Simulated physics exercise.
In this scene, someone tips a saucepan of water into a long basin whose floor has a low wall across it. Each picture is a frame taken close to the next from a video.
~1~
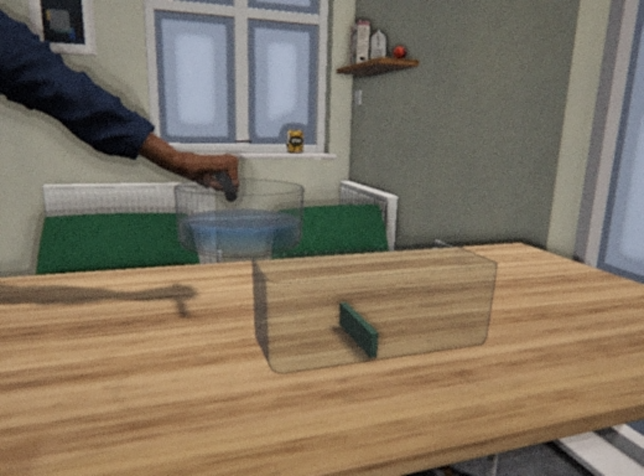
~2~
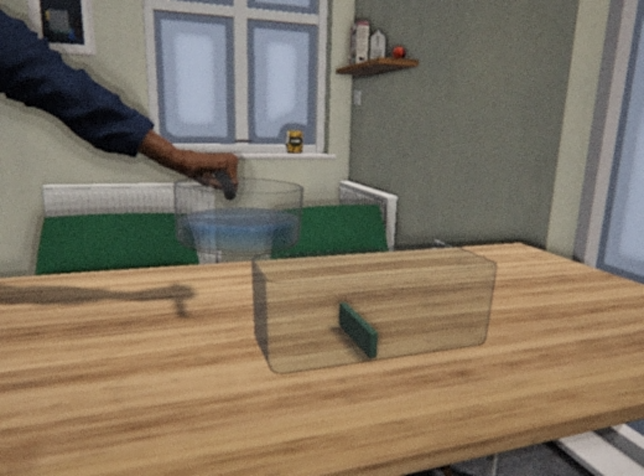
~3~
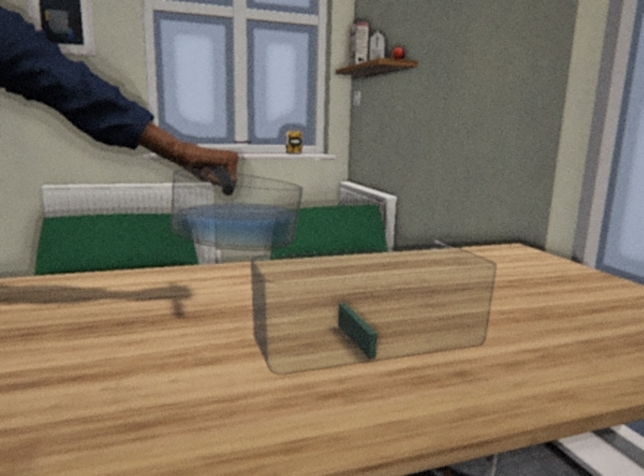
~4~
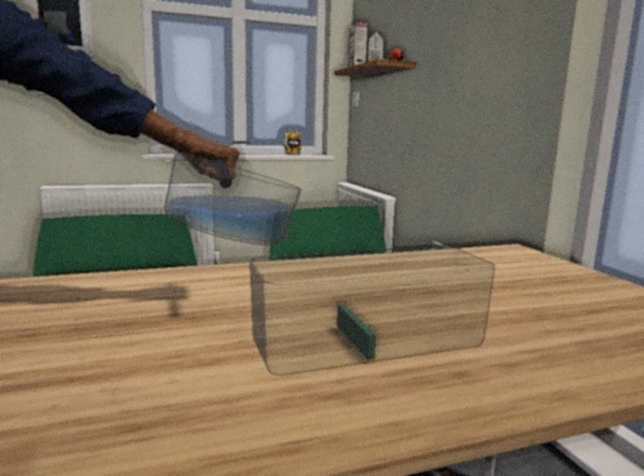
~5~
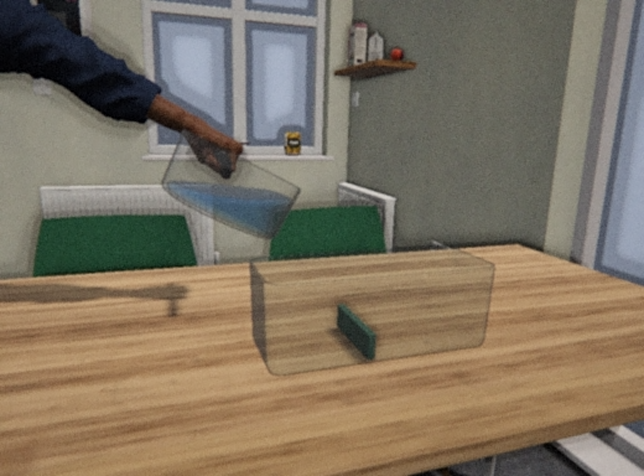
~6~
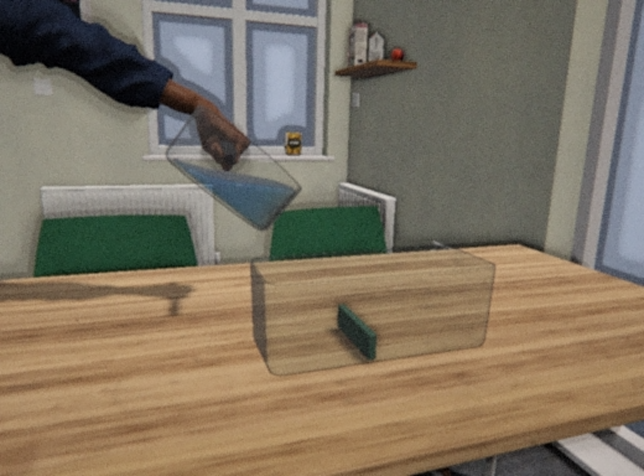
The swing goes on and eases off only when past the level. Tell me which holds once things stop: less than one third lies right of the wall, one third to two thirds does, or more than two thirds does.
Surpasses two thirds.
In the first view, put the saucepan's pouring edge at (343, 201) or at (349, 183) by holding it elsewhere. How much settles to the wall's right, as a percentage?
Roughly 90 per cent, then roughly 90 per cent.
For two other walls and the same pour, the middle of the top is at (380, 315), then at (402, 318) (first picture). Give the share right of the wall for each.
That'd be about 15 percent for the first and about 15 percent for the other.
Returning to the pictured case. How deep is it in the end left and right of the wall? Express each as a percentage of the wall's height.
Near 20 on the left, 50 on the right.
A moment on, the saucepan is tipped on its side and 38 per cent is still to pour, 10 is left of the wall and 1 right of it.
Next, the saucepan is tipped right over and 7 per cent is still to pour, 16 is left of the wall and 61 right of it.
Then the saucepan is tipped right over and 1 per cent is still to pour, 21 is left of the wall and 75 right of it.
Later the saucepan is tipped right over and 0 per cent is still to pour, 24 is left of the wall and 75 right of it.
Finally, 24 per cent lies left of the wall, 75 right of it and 2 outside.
